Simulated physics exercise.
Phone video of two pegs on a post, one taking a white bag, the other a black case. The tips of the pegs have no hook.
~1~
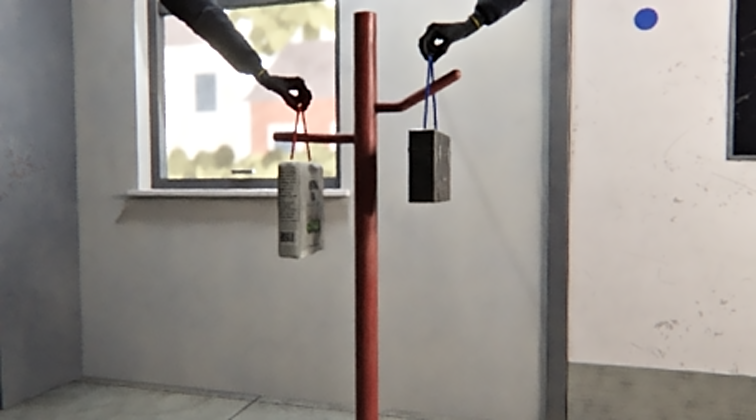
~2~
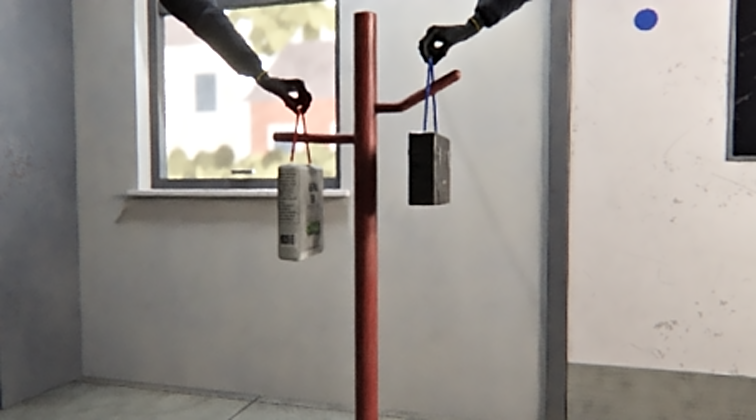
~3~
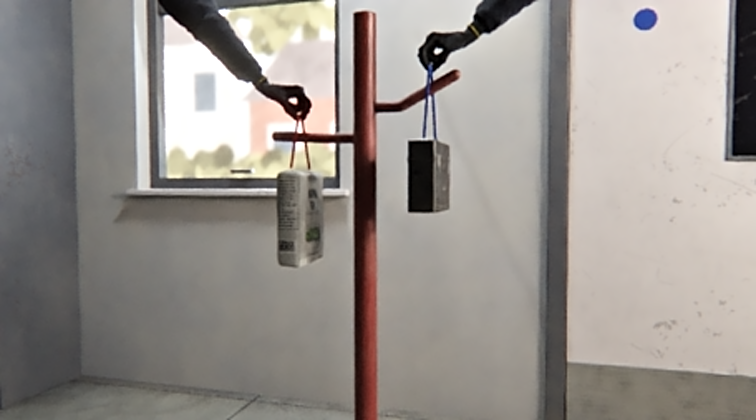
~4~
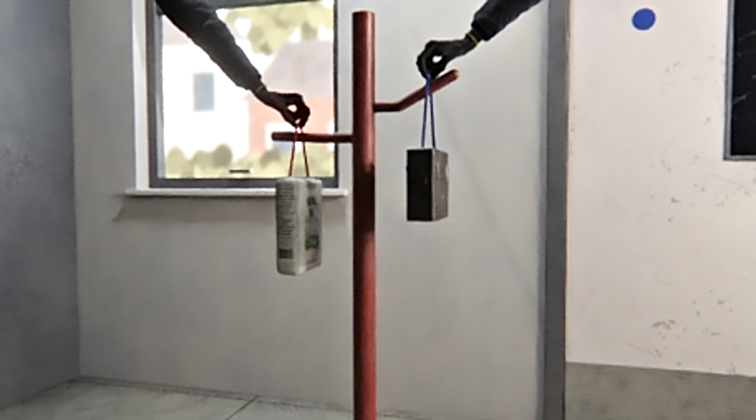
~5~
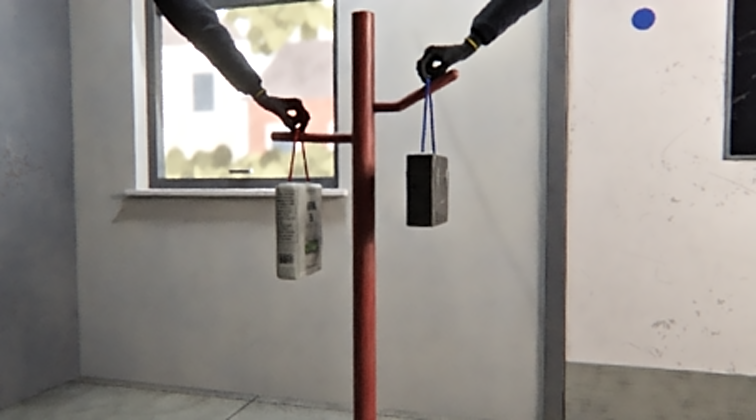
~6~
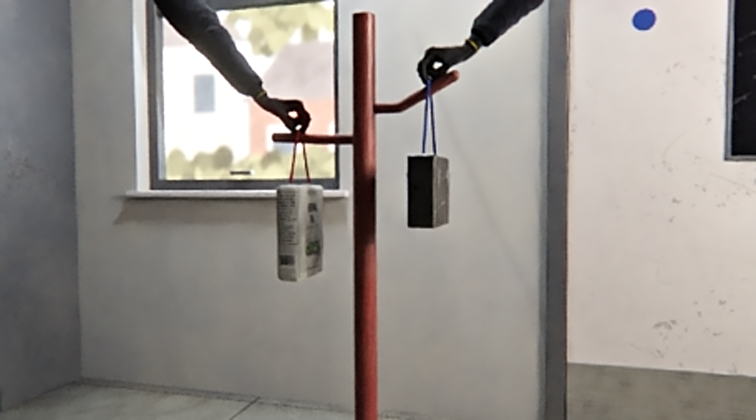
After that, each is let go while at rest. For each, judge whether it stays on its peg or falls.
The white bag stays on, the black case stays on.
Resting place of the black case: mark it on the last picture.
Resting place: About (398, 208).
Then, 0.22 s after the last picture, white bag hanging near (301, 232); black case hanging near (429, 195).
Then, 0.52 s after the last picture, white bag hanging near (300, 232); black case hanging near (421, 197).
Then, 1.06 s after the last picture, white bag hanging near (301, 232); black case hanging near (401, 208).
At rest, white bag hanging near (300, 232); black case hanging near (398, 209). The white bag remains on its peg and the black case stays hanging.
